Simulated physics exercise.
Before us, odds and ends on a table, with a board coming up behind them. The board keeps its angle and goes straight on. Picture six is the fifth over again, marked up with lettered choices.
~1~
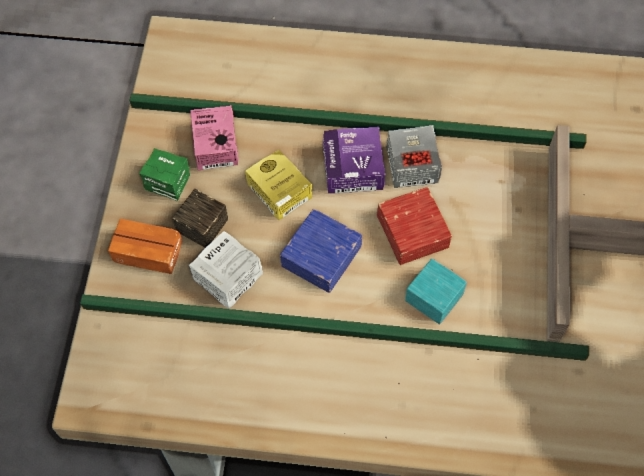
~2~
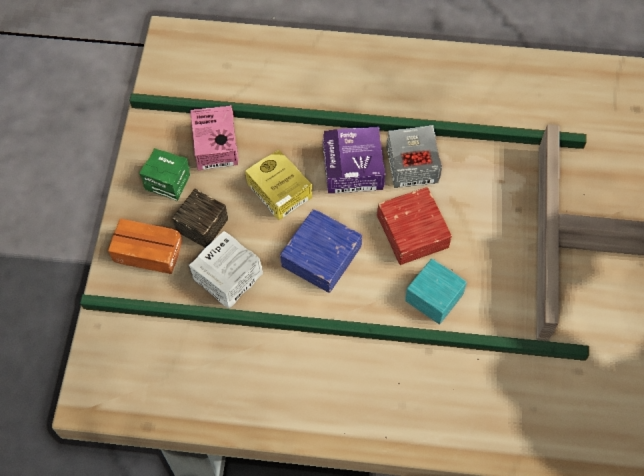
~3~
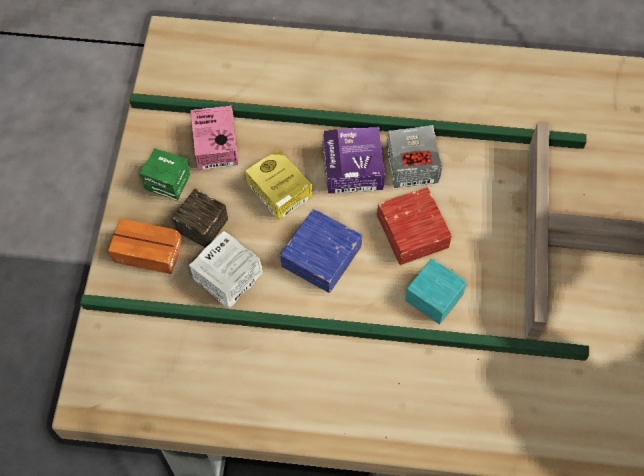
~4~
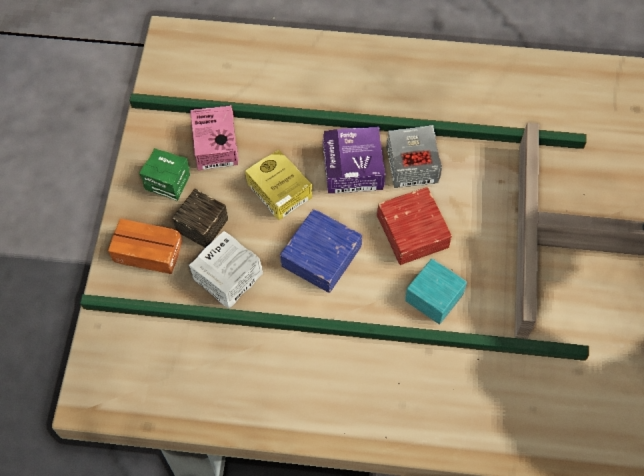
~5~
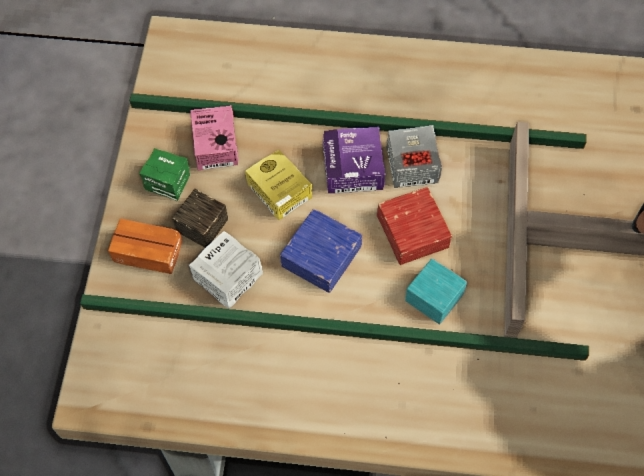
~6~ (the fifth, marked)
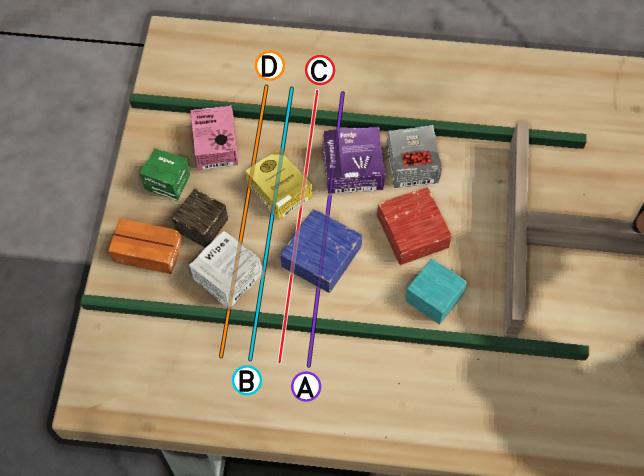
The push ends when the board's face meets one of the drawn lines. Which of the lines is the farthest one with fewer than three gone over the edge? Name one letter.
D.
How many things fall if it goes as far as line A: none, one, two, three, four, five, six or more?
By then, none.
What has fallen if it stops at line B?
The orange box.
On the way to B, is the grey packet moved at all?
Yes.
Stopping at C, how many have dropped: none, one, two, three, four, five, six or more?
The count is none.
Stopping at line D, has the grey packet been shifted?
Yes.
On the marked copy, A at (327, 220); B at (272, 214); C at (300, 217); D at (245, 212).
Taking D. A third of the way, board (421, 206); turquoise block (384, 297); grey packet (394, 153).
Two thirds of the way, board (323, 197); orange box (125, 245); black block (185, 214).
When it is over, board (248, 190); green box over the edge; orange box over the edge; two fallen.
As for the rest, A is within the limit but short; B is within the limit but short; C is within the limit but short.
